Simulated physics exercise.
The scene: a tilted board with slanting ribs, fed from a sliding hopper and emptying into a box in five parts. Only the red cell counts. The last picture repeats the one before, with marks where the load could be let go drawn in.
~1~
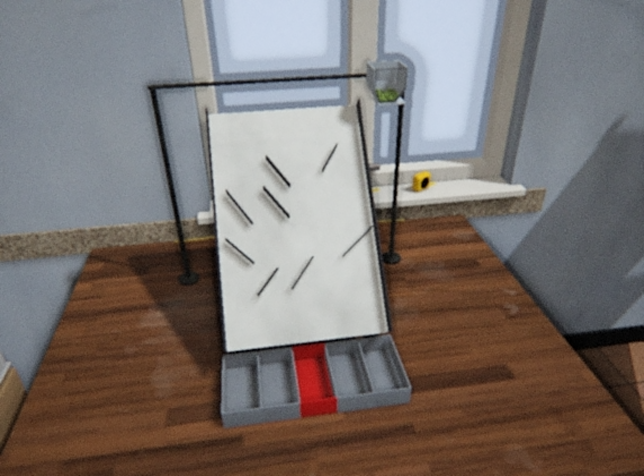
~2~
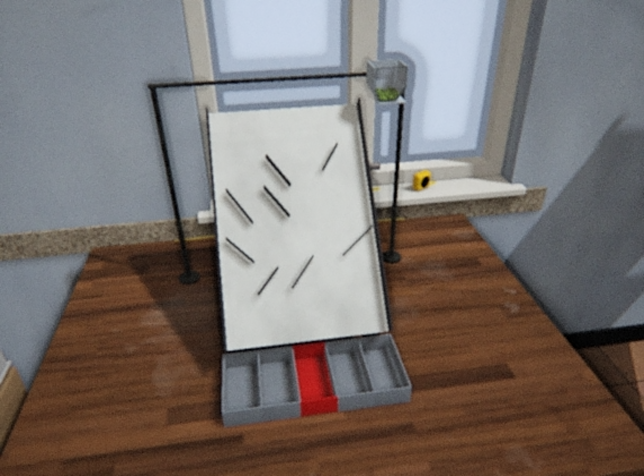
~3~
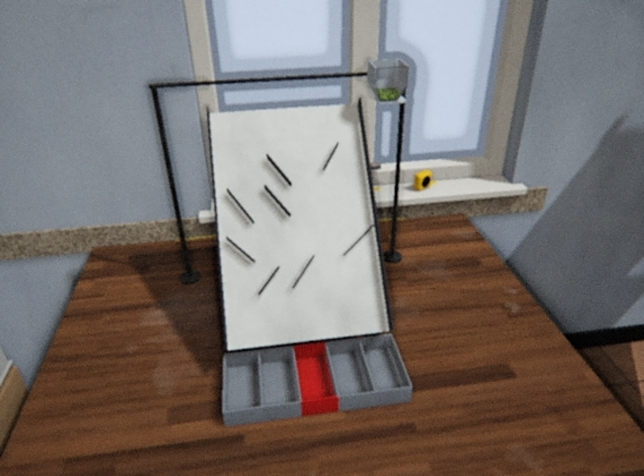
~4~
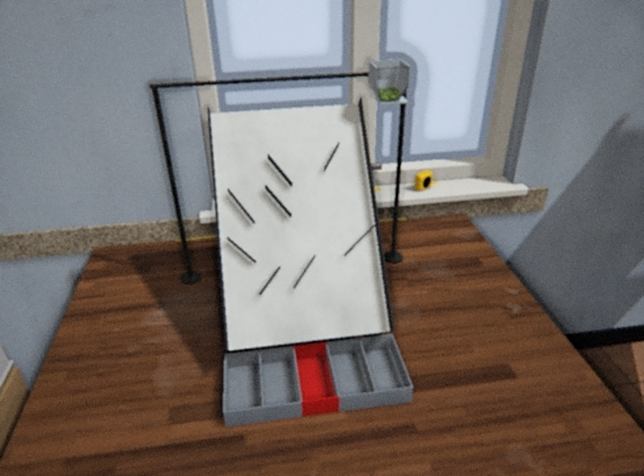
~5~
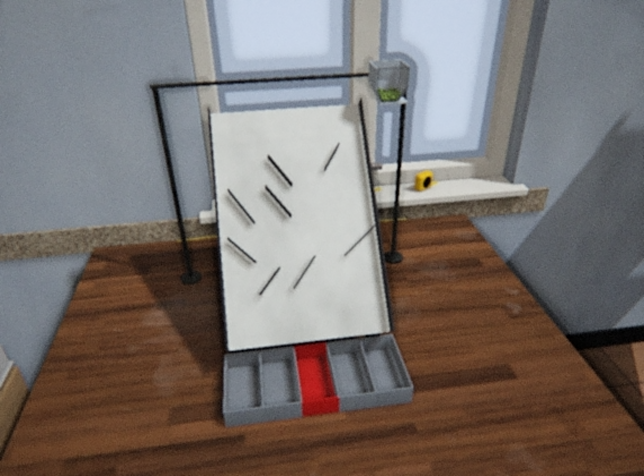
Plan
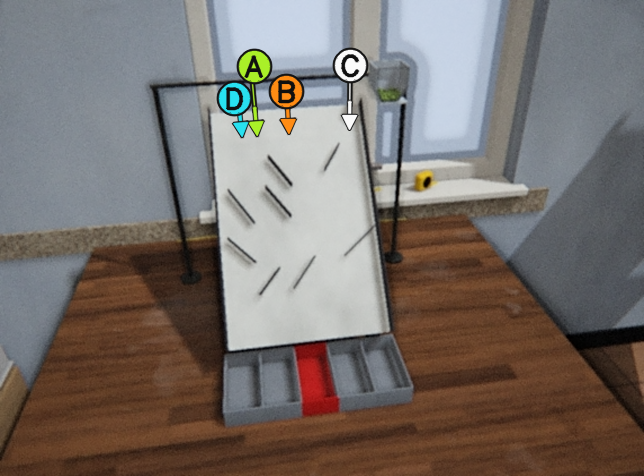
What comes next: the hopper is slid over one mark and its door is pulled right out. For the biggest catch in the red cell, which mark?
Take C.
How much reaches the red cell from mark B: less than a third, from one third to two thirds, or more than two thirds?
Mark B gives less than a third.
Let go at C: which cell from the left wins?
The third from the left.
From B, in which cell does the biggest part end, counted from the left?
The fourth from the left.
On the marked copy, mark A meets the board at (256, 130); mark B meets the board at (288, 128); mark C meets the board at (349, 124); mark D meets the board at (241, 131).
With A, a stray few in the red cell, nearly all in other cells, a small part outside the box.
With B, a stray few in the red cell, nearly all in other cells, a small part outside the box.
With C, about two thirds in the red cell, about a third in other cells, a stray few held on the board.
With D, a stray few in the red cell, nearly all in other cells.
